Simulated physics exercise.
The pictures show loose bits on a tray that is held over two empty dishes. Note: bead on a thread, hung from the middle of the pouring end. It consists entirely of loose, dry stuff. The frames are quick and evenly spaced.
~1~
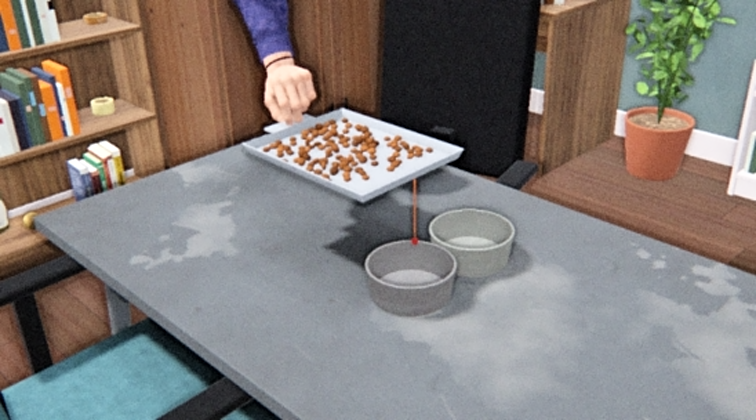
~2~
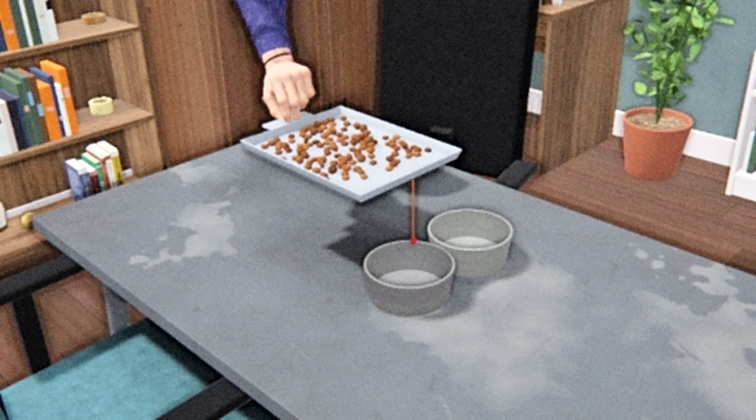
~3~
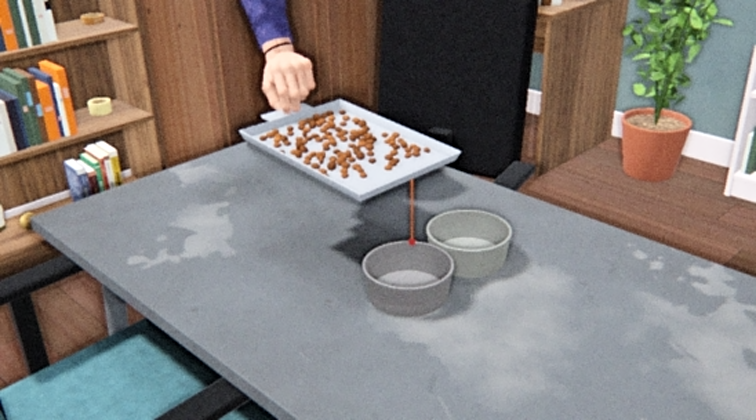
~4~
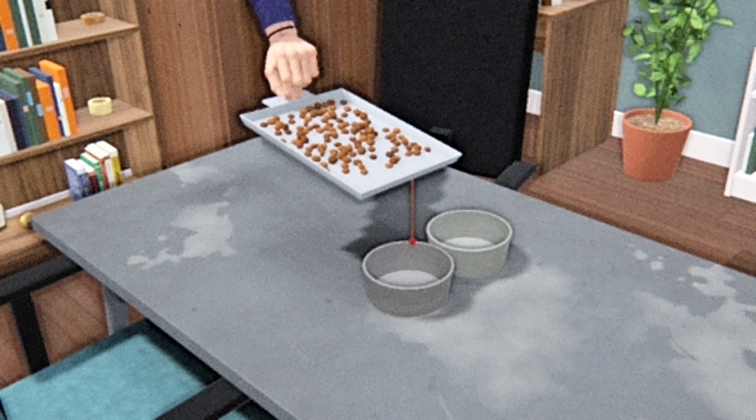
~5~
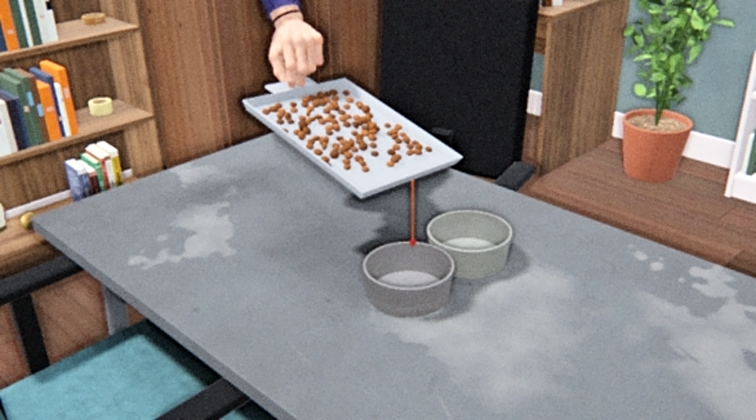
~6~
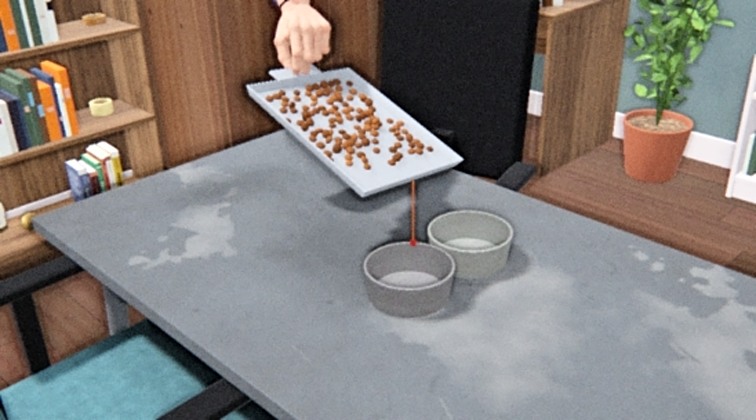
A hand in a purple sleeve holds a pale tray scattered with small brown bits above a grey, blotchy table in a wood-panelled room, seen from slightly above. Two empty grey dishes sit below a red thread and bead, near a black chair, bookshelves, a teal seat and a potted plant. The hand raises the tray's far end, steepening its slant toward the dishes, while the view stays almost still.
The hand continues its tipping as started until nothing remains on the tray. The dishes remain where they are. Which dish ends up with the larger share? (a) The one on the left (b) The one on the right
b, the one on the right.
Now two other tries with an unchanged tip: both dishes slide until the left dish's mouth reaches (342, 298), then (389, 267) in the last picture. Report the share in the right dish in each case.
Roughly 20% first, roughly 50% second.
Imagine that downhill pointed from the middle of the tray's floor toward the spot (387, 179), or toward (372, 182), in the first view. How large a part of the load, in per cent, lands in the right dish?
You'd see roughly 0 per cent the first time and 0 per cent the second.
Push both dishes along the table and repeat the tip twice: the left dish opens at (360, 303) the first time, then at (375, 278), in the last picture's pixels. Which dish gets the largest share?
With the dishes at the first place it's the right-side dish, and at the second it's the right-side dish.
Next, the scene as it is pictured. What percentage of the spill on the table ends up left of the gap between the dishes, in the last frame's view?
Around 0 percent of the pieces.
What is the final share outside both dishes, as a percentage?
Estimated share: About 20 %.
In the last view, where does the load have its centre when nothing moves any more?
Resting centre, last frame: Roughly (467, 264).
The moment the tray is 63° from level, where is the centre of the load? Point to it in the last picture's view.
The middle of the pieces shows up near (432, 161).
Just after the last frame, tray tipped steeply; the larger part on the tray; about a tenth in the air.
A moment on, tray tipped right over; about a tenth on the tray; roughly a quarter in the left dish; roughly half in the right dish; about a tenth outside both; about a tenth in the air.
Further on, tray tipped past a quarter turn; roughly a quarter in the left dish; roughly two thirds in the right dish; about a tenth outside both.
When it is over, tray tipped past a quarter turn; roughly a quarter in the left dish; roughly two thirds in the right dish; about a tenth outside both.
